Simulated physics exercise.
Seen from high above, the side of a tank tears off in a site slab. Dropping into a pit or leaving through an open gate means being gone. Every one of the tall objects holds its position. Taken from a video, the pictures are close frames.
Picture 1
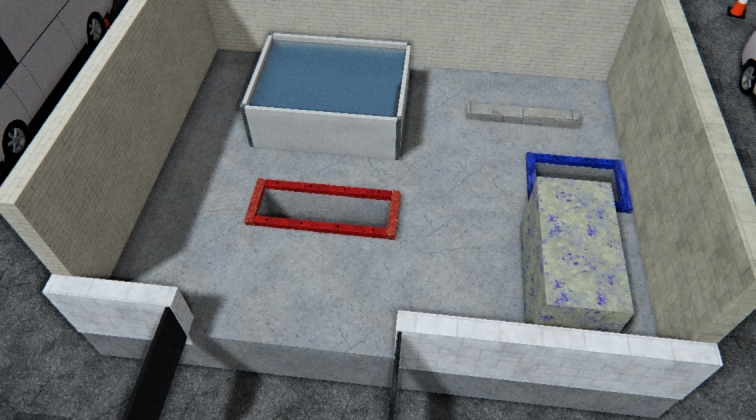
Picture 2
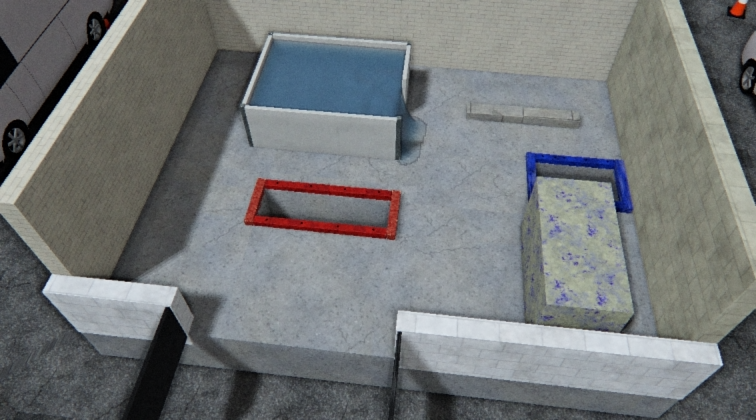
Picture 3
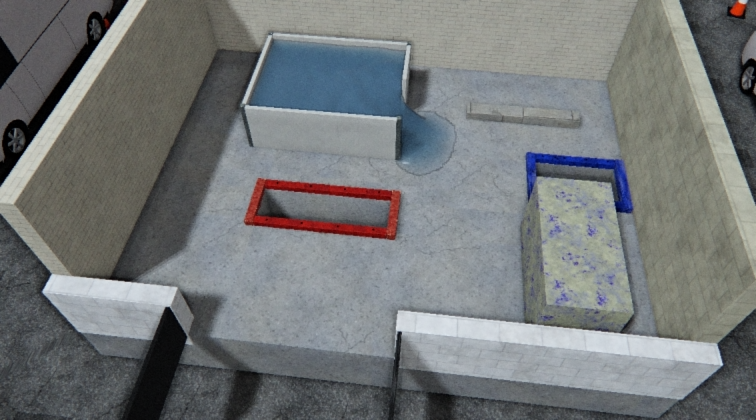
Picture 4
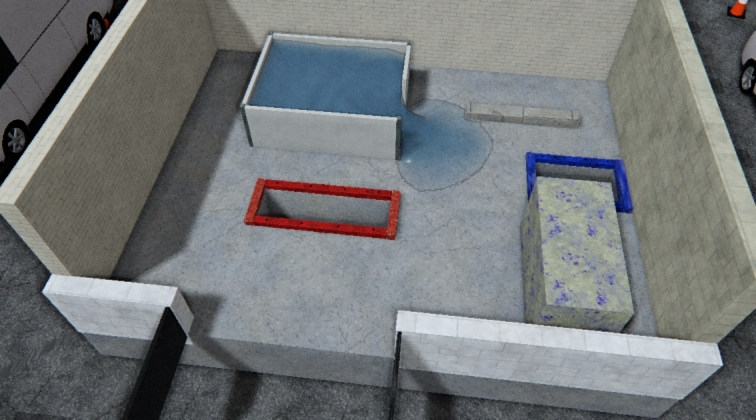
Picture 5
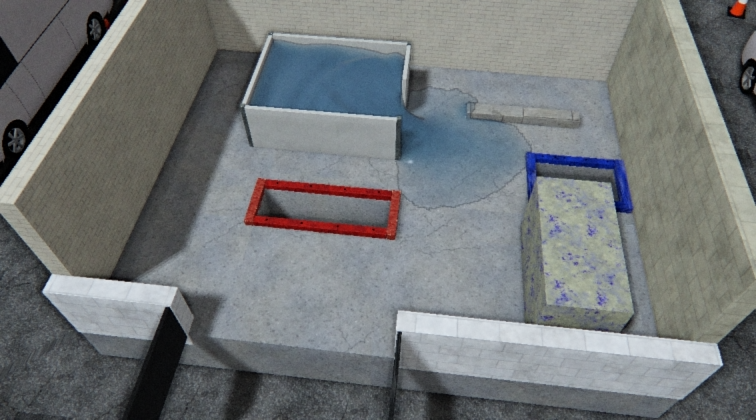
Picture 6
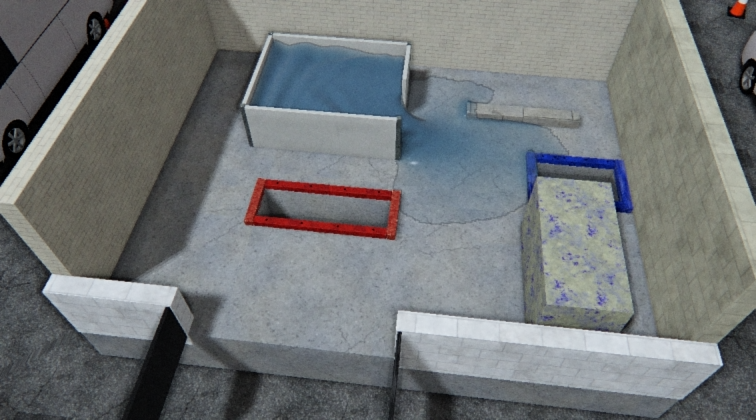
A walled concrete yard, seen from high above by a still camera, has gaps in its low white front wall and parked vehicles outside. A white tank of blue water stands at the back left, with a red-rimmed pit below it, a low pale block at back right, and a tall mottled block beside a blue-rimmed pit at right. Water pours from the tank's right side and spreads across the floor, rightward around the low block, toward the front and up to the blue rim.
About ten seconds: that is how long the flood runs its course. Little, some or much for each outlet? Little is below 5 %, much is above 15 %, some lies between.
The gate gets little. The red pit gets little. The blue pit gets much.
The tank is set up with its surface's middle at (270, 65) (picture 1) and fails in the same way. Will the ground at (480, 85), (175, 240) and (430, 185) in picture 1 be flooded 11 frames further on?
Spot 1 wetted, spot 2 unwetted, spot 3 wetted.
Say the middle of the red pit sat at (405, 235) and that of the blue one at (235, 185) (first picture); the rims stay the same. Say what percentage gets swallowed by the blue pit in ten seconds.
Roughly 0 per cent ends up in the blue pit.
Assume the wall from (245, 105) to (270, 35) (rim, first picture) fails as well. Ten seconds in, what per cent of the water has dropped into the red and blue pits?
Out of every hundred parts, red takes 0 and blue takes 2.
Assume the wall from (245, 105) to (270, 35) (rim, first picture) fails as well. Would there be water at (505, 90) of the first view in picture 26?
Lab note: Point logged as inundated.
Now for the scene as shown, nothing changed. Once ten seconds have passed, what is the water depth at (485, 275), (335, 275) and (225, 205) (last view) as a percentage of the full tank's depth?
In turn 6, 6 and 2 in a hundred.
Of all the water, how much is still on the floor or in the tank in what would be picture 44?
I reckon around 76 in a hundred.
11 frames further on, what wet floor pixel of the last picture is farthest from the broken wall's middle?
The wet edge reaches furthest near (652, 327).
A moment on, water covers 30 % of the floor; the gate 0 %, the red pit 0 %, the blue pit 3 %.
Next, water covers 35 % of the floor; the gate 0 %, the red pit 0 %, the blue pit 8 %.
Then, water covers 50 % of the floor; the gate 0 %, the red pit 0 %, the blue pit 16 %.
Later, water covers 65 % of the floor; the gate 0 %, the red pit 0 %, the blue pit 23 %.
In the end, water covers 85 % of the floor; the gate 2 %, the red pit 0 %, the blue pit 27 %.
